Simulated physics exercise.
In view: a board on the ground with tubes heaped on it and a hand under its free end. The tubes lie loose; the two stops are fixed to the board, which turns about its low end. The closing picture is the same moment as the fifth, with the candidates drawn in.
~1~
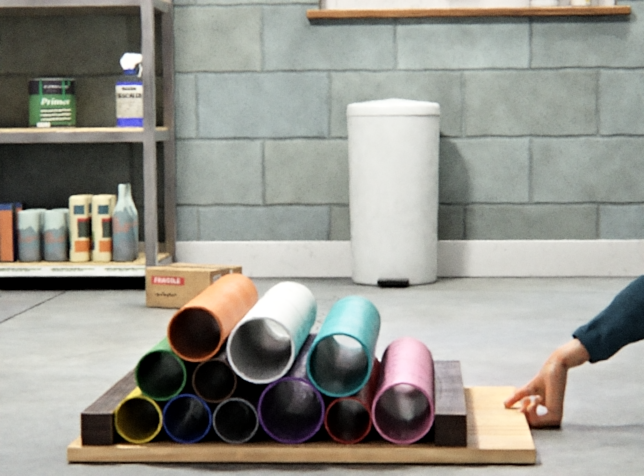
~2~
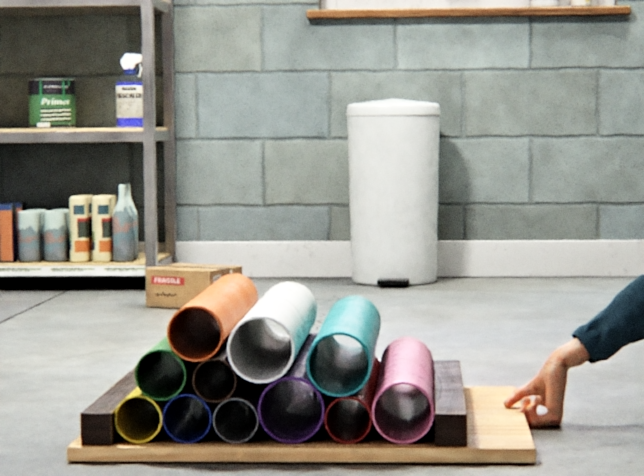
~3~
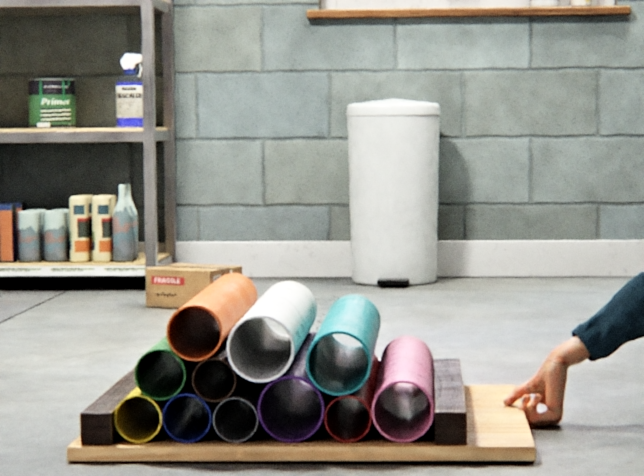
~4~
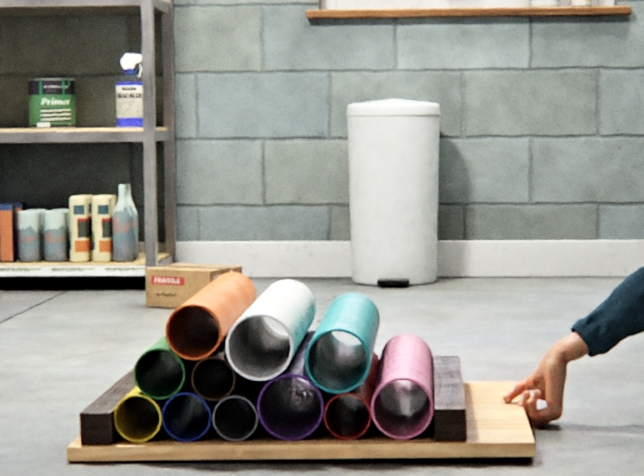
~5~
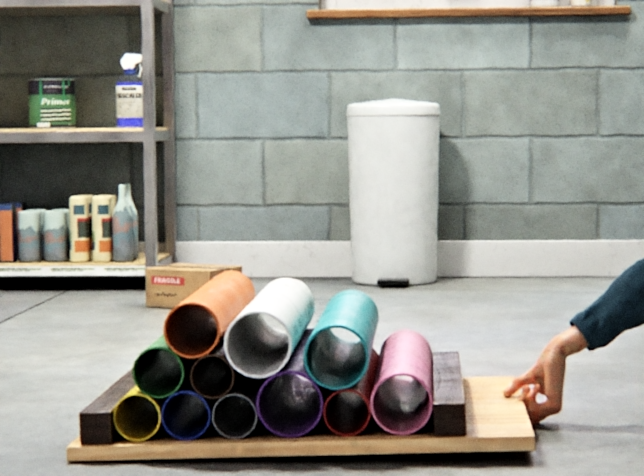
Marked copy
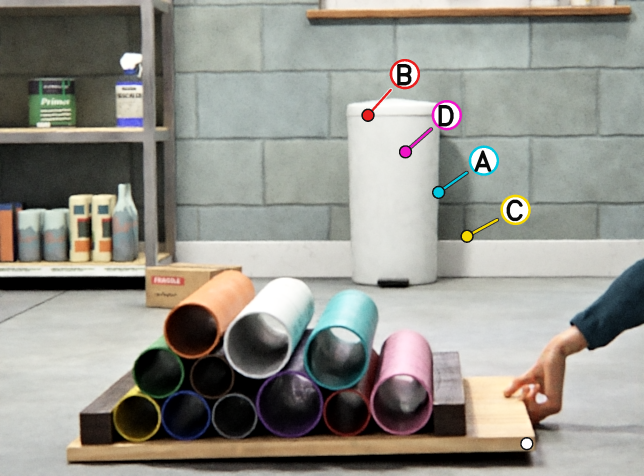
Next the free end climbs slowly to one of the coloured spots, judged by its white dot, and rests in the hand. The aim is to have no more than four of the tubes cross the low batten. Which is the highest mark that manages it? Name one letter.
The answer is mark D.
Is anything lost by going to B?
Yes.
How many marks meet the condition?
Three of the four.
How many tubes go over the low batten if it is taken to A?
It comes to four.
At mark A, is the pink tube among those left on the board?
Yes.
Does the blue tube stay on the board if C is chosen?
Yes, with C.
On the marked copy, A at (439, 192); B at (368, 115); C at (467, 237); D at (405, 152); the white dot at (527, 443).
Following D. Soon after the start, board at 21°.
Later, board at 40°.
In the end, board at 41°, four over the low batten (brown, green, white, orange).
As for the rest, A four over the low batten (brown, green, white, orange); B five over the low batten; C four over the low batten (brown, green, white, orange).
